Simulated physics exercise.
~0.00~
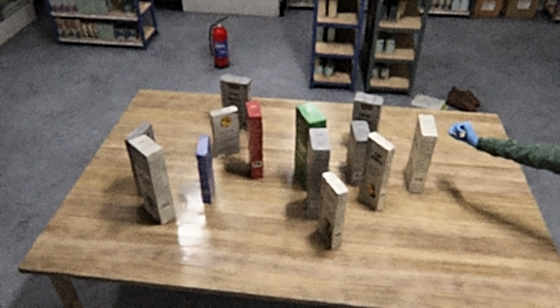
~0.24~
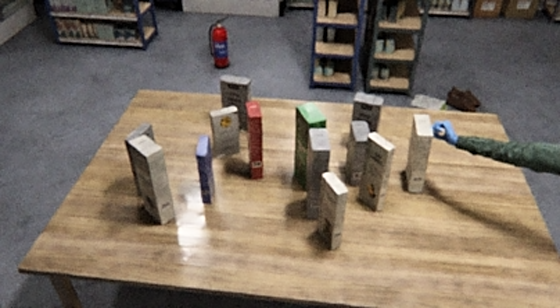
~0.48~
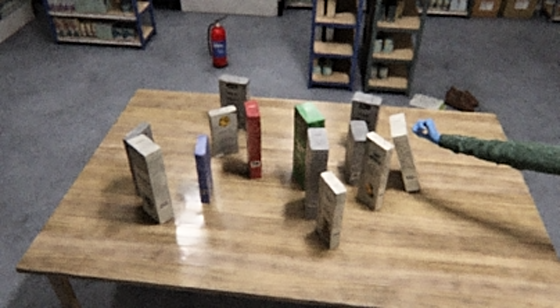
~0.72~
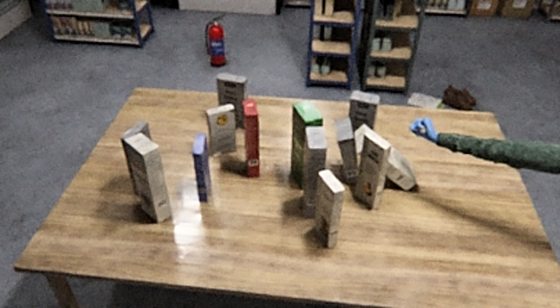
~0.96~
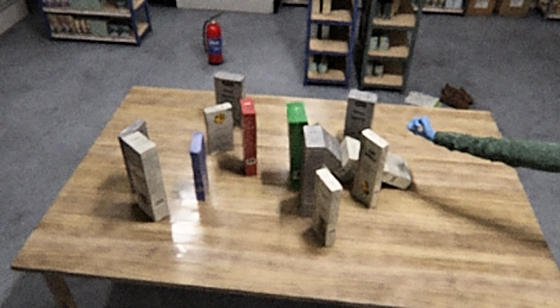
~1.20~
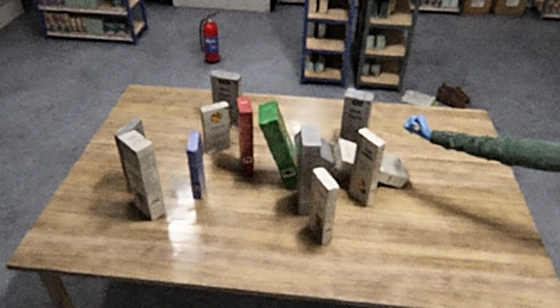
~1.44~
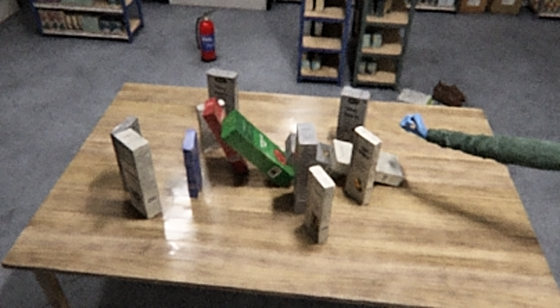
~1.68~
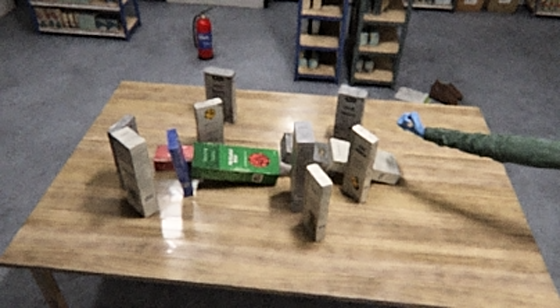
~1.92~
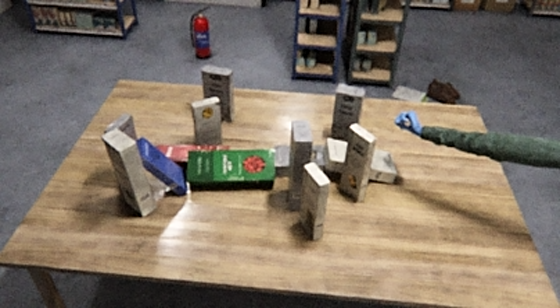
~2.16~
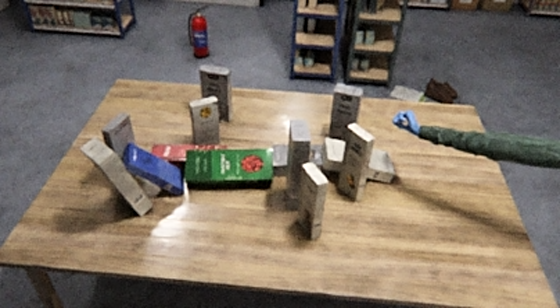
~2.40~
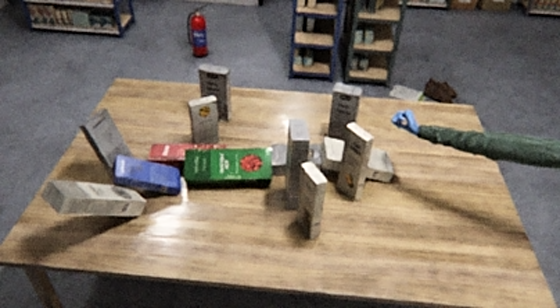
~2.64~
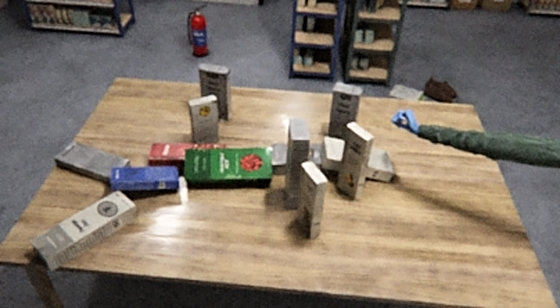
A blue-gloved hand tipped the rightmost box on a wooden table, and a chain of falls spread left, toppling the green, red and blue boxes and then the pale ones at the far left, while several others stayed standing.
